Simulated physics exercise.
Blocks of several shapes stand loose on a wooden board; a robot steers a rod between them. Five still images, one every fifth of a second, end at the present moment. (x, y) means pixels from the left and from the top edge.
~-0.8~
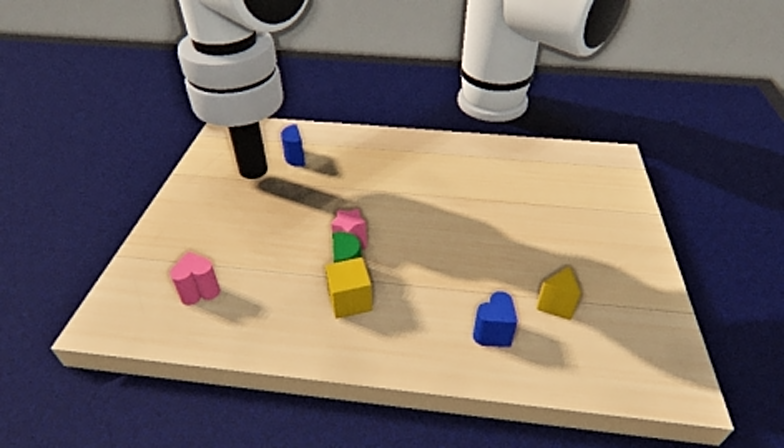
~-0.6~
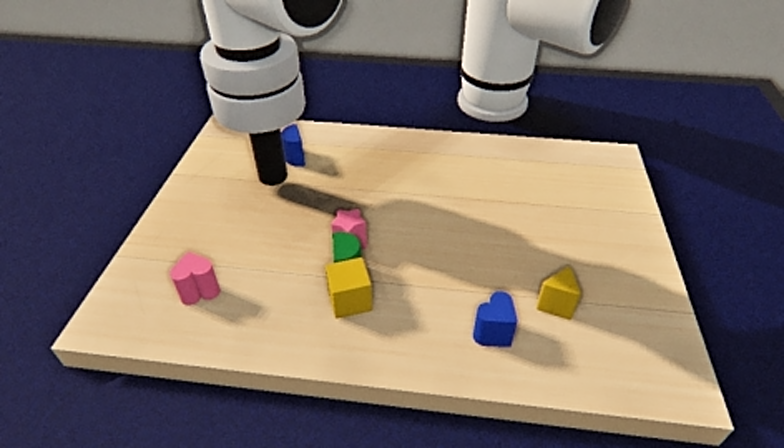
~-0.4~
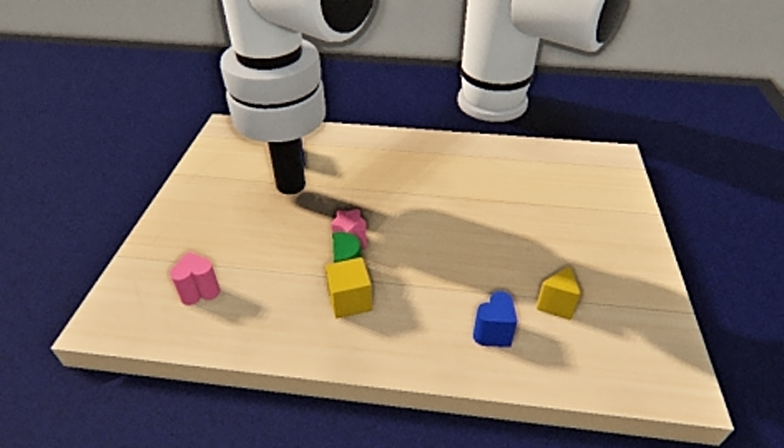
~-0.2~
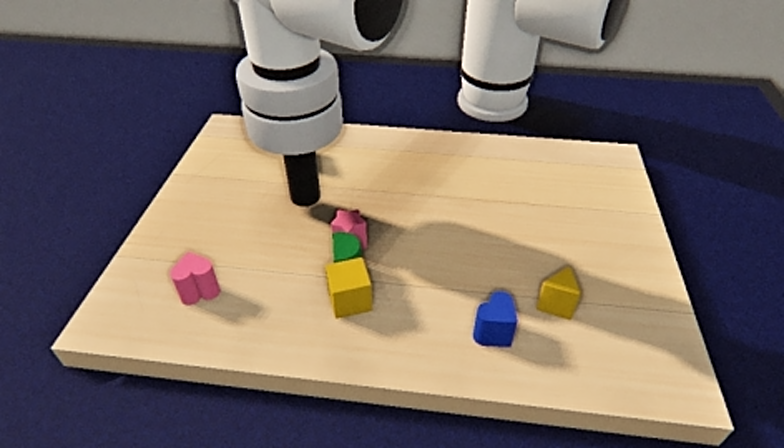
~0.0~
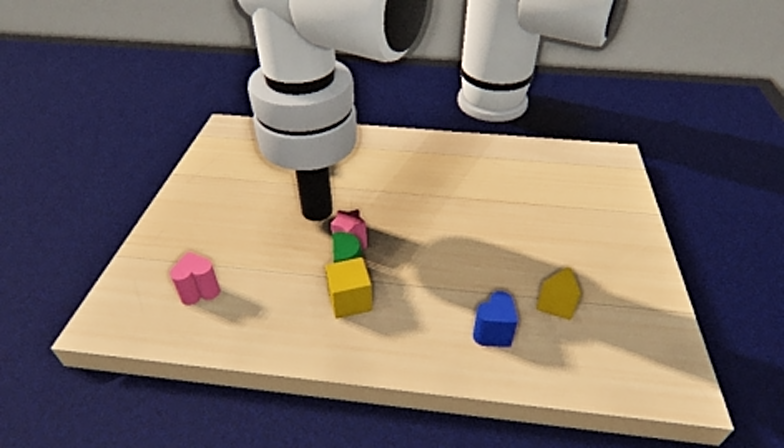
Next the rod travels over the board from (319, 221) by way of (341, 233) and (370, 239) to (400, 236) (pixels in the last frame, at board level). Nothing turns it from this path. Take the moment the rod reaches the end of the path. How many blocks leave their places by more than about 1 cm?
I'd say just one block gets shifted by more than about 1 cm.
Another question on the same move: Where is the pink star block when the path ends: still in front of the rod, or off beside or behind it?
It ends up beside or behind the rod.
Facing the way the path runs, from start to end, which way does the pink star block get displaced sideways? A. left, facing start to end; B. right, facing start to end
B: Right, facing start to end.
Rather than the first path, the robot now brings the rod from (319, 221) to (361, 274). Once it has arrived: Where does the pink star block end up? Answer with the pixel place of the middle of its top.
Its top middle will sit at (384, 233).
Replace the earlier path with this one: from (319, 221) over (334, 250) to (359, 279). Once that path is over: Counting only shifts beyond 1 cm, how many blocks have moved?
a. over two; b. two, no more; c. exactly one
Choice a: Over two.
The first path, step by step. One third of the way, rod at (341, 225); pink star block at (361, 225).
Two thirds of the way, rod at (370, 230); pink star block at (377, 233), turned 60° clockwise.
At the end, rod at (400, 227); green D-shaped block unmoved; pink star block at (381, 233), turned 75° clockwise.
